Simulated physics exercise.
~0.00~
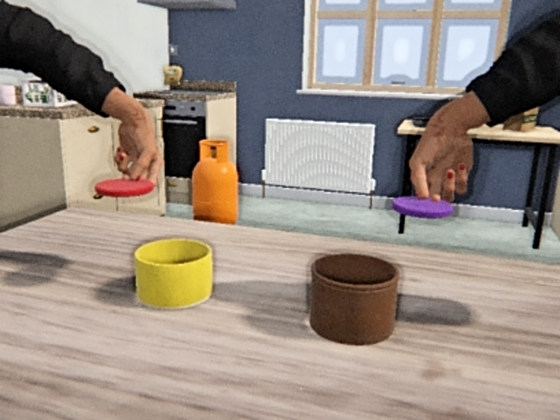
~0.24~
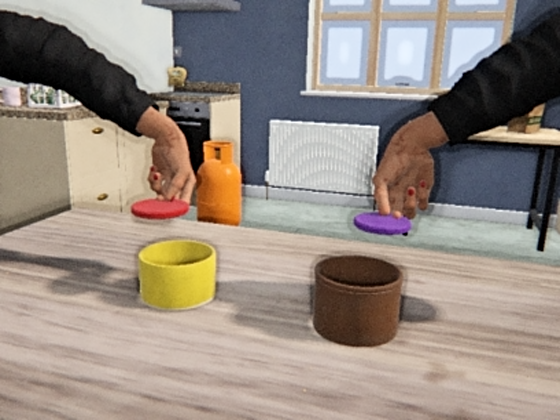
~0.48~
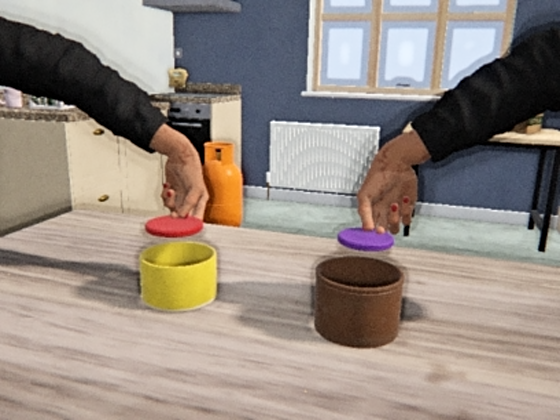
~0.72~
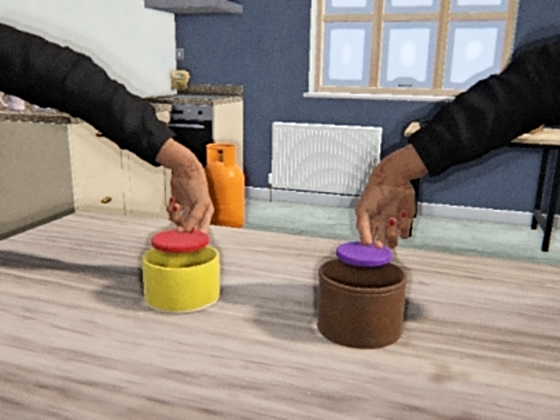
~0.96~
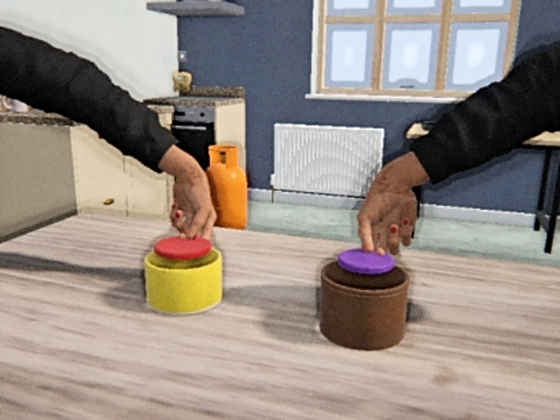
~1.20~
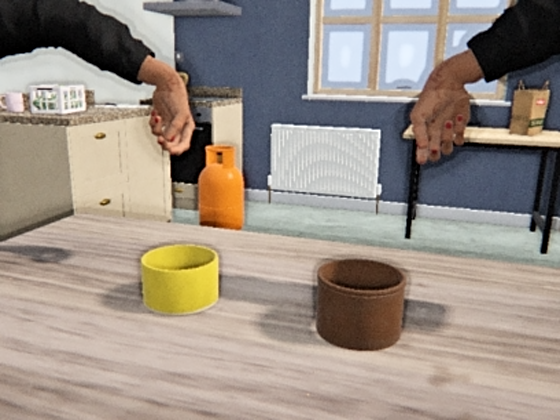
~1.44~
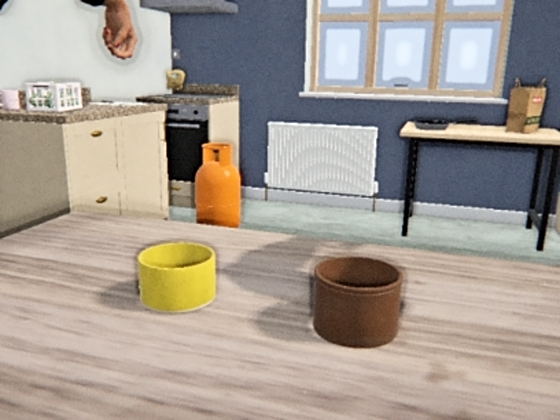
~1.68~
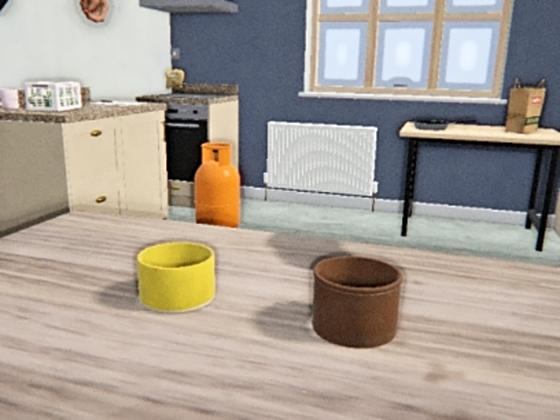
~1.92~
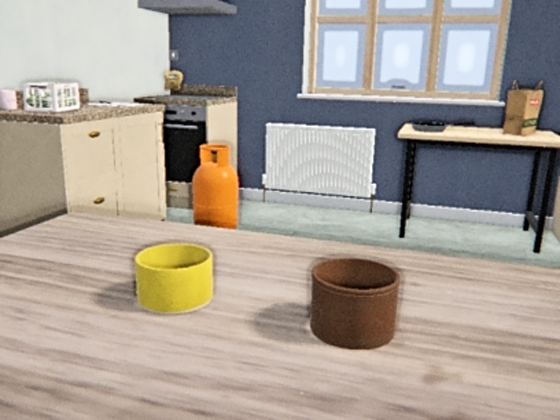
Two hands lower a red lid toward a yellow container on the left and a purple lid toward a brown one on the right, then let go and withdraw. Both lids drop inside, leaving the two containers open on the wooden table.
